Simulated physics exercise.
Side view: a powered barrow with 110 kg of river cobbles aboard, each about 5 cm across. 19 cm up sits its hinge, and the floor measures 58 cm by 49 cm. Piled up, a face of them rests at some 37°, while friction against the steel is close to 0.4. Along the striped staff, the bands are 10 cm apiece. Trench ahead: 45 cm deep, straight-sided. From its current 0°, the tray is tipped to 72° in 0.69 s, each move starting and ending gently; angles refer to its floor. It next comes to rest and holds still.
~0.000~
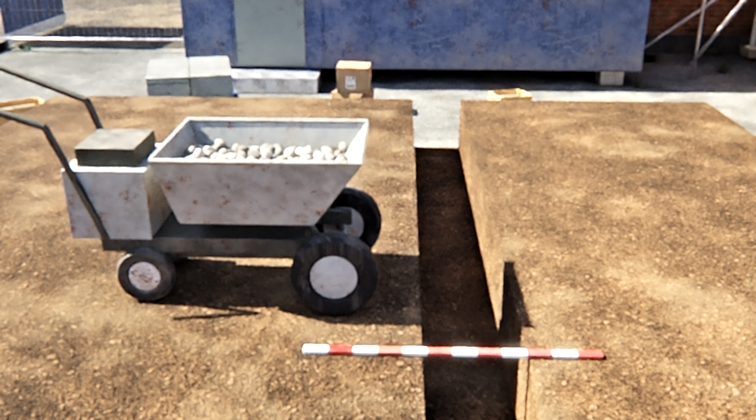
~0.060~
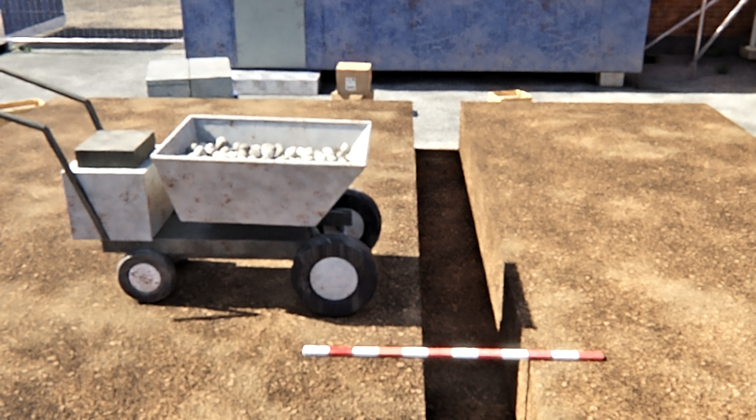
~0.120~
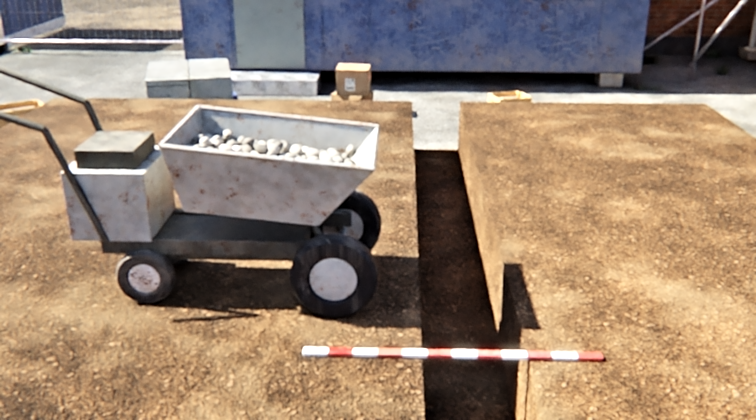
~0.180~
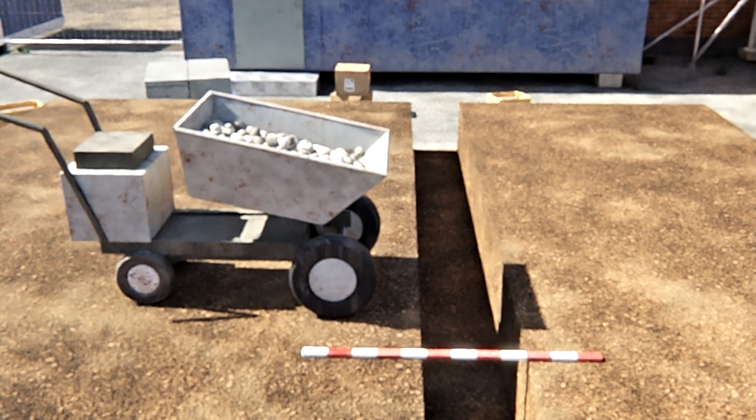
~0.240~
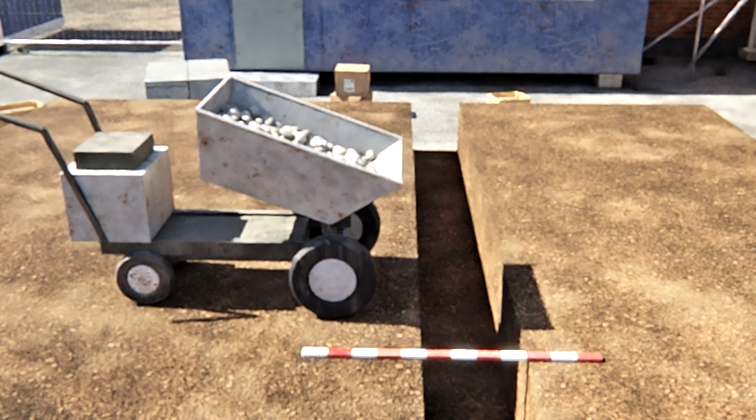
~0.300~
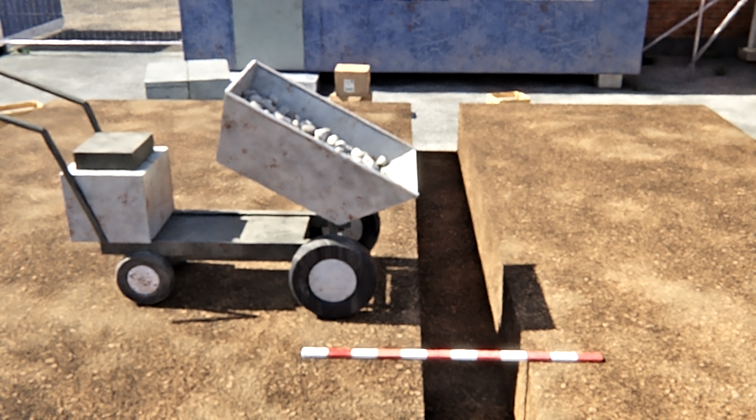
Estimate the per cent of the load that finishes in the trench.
Roughly 57 percent.
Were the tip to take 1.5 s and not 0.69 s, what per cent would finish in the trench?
I'd put it at roughly 80 per cent.
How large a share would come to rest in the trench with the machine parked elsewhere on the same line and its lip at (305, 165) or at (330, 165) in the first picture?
I'd expect some 95 per cent, then some 85.
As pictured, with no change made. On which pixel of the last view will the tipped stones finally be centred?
Resting centre: About (500, 349).
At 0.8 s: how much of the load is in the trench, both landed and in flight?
Something like 20 in a hundred.
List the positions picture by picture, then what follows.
In the first picture, the tray is at 0°, its lip at (361, 164); the top of the load is at (262, 155).
In the second picture, lip at (365, 166), floor tilted 2°, highest stones at (228, 152); the stones move at 0.4 m/s on average.
In the third picture, the tray is at 6°, its lip at (374, 169); the top of the load is at (217, 142); the stones move at 0.8 m/s on average.
In the fourth picture, the tray is at 12°, its lip at (386, 175); the top of the load is at (219, 129); the stones move at 1.1 m/s on average.
In the fifth picture, lip at (402, 184), floor tilted 20°, highest stones at (236, 115); the stones move at 1.3 m/s on average.
In the sixth picture, lip at (417, 196), floor tilted 29°, highest stones at (254, 102); the stones move at 1.4 m/s on average.
After 0.5 s the floor is at 61°; 100 % in the tray; the foremost stones are at (432, 218).
After 0.8 s the floor is at 72°; 79 % in the tray, 19 % in the trench, 2 % past the trench; the foremost stones are at (522, 277).
After 1.1 s the floor is at 72°; 20 % in the tray, 38 % in the trench, 43 % past the trench; the foremost stones are at (678, 279).
After 3.1 s the floor is at 72°; 0 % in the tray, 57 % in the trench, 43 % past the trench; the foremost stones are past the picture's edge.
